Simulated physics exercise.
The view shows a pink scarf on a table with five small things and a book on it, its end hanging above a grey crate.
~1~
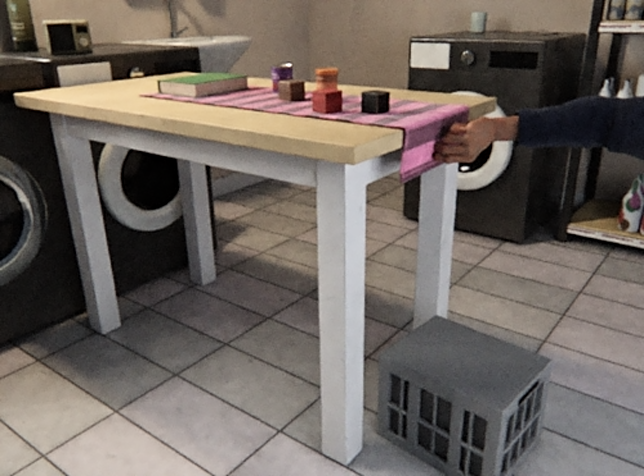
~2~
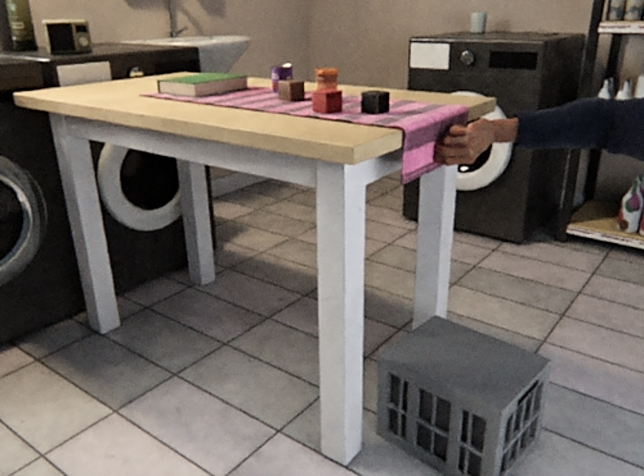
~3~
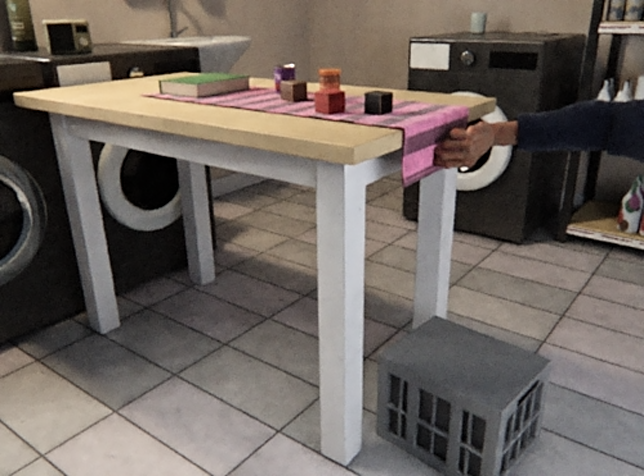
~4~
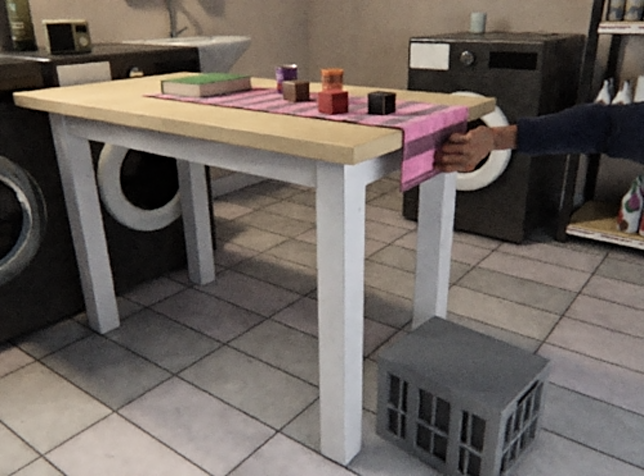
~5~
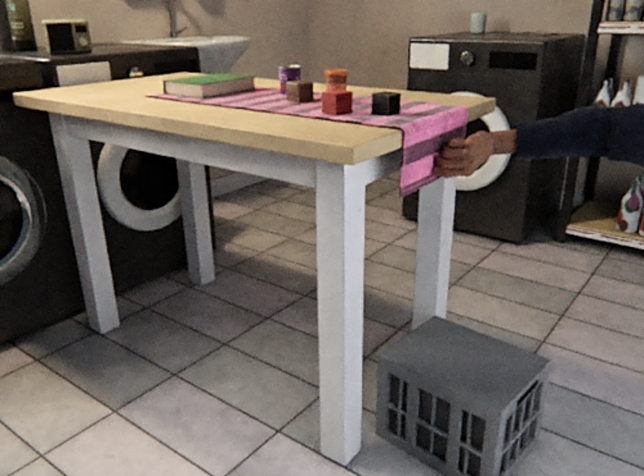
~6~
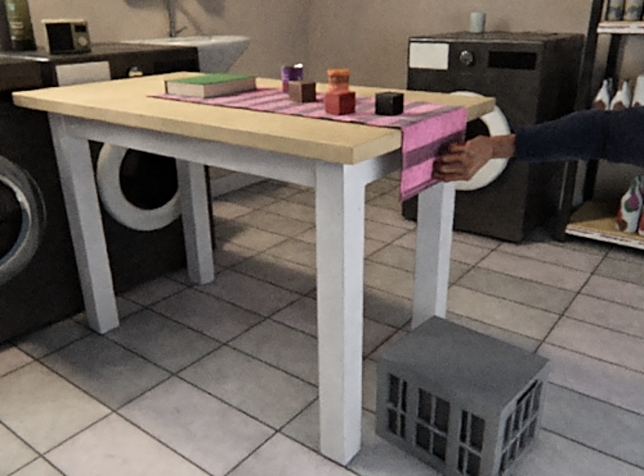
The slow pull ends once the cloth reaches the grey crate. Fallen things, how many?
Lost over the edge: Four.
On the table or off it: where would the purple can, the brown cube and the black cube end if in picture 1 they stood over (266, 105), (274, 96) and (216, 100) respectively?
First the purple can, which is lost, then the brown cube, which is kept, and finally the black cube, which is kept.
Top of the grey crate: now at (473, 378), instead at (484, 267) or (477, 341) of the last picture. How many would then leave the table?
Counting them gives 1 and 3.
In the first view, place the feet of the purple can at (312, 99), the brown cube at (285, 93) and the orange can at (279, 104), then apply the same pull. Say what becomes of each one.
Purple can - leaves the top, brown cube - stays aboard, orange can - leaves the top.
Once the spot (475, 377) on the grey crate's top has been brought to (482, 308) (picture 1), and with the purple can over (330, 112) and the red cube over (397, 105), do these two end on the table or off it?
The purple can? Lost. The red cube? Lost.
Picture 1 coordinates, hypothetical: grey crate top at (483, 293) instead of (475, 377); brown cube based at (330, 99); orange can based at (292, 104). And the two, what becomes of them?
The brown cube stays put, the orange can stays put.
Soon after, hem near (431, 296); black cube and red cube gone.
Then, hem on the crate; black cube, red cube, orange can and brown cube gone.
At rest, hem on the crate; black cube, red cube, orange can and brown cube gone. It carries off four.
